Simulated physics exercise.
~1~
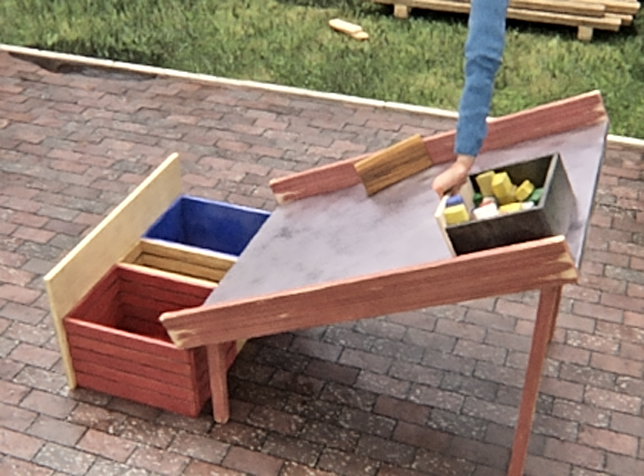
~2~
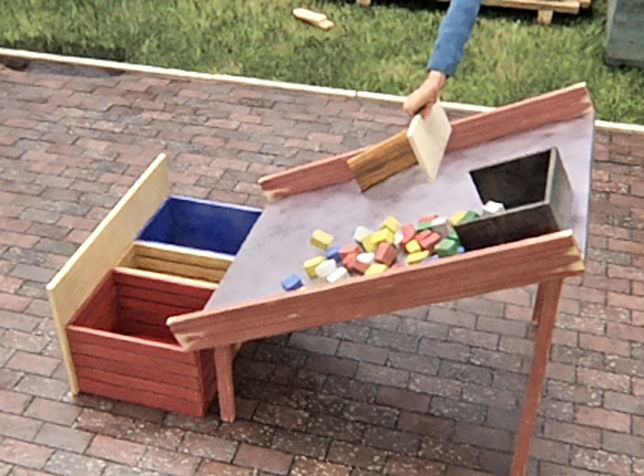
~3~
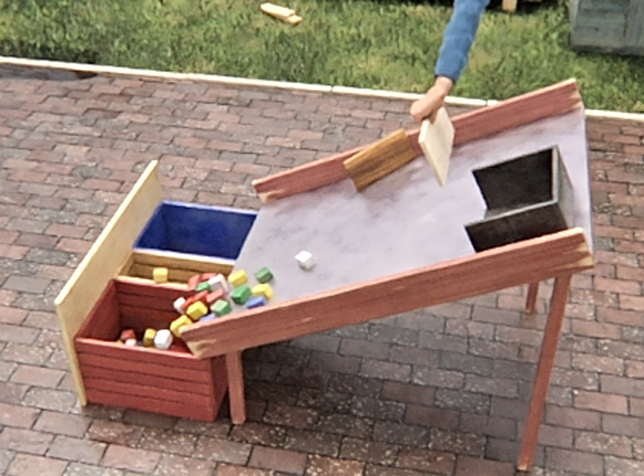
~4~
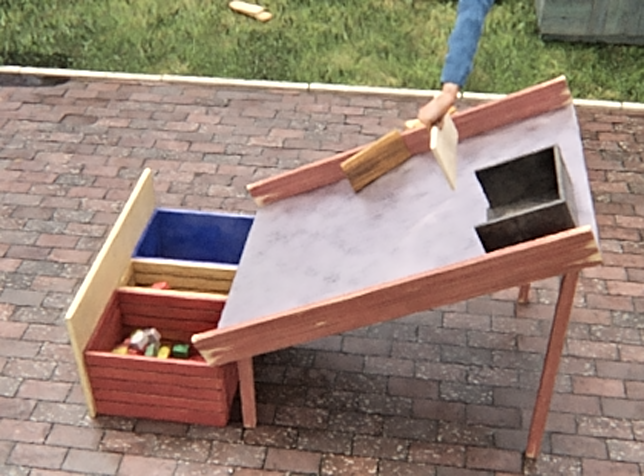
On a brick pavement beside grass, seen from above and to one side, a grey table with reddish side rails slopes down to the left toward a red tub, a wooden bin and a blue tub. A blue-sleeved arm reaches to a black pen of colourful toy bricks near the top. The hand lifts away a pale board, and the bricks spill down the slope past an angled wooden board. They bunch toward the near lower corner and drop mostly into the red tub, a white one trailing. Finally the slope is bare, bricks lie in the red tub, the blue tub looks empty, and the hand still holds the board.
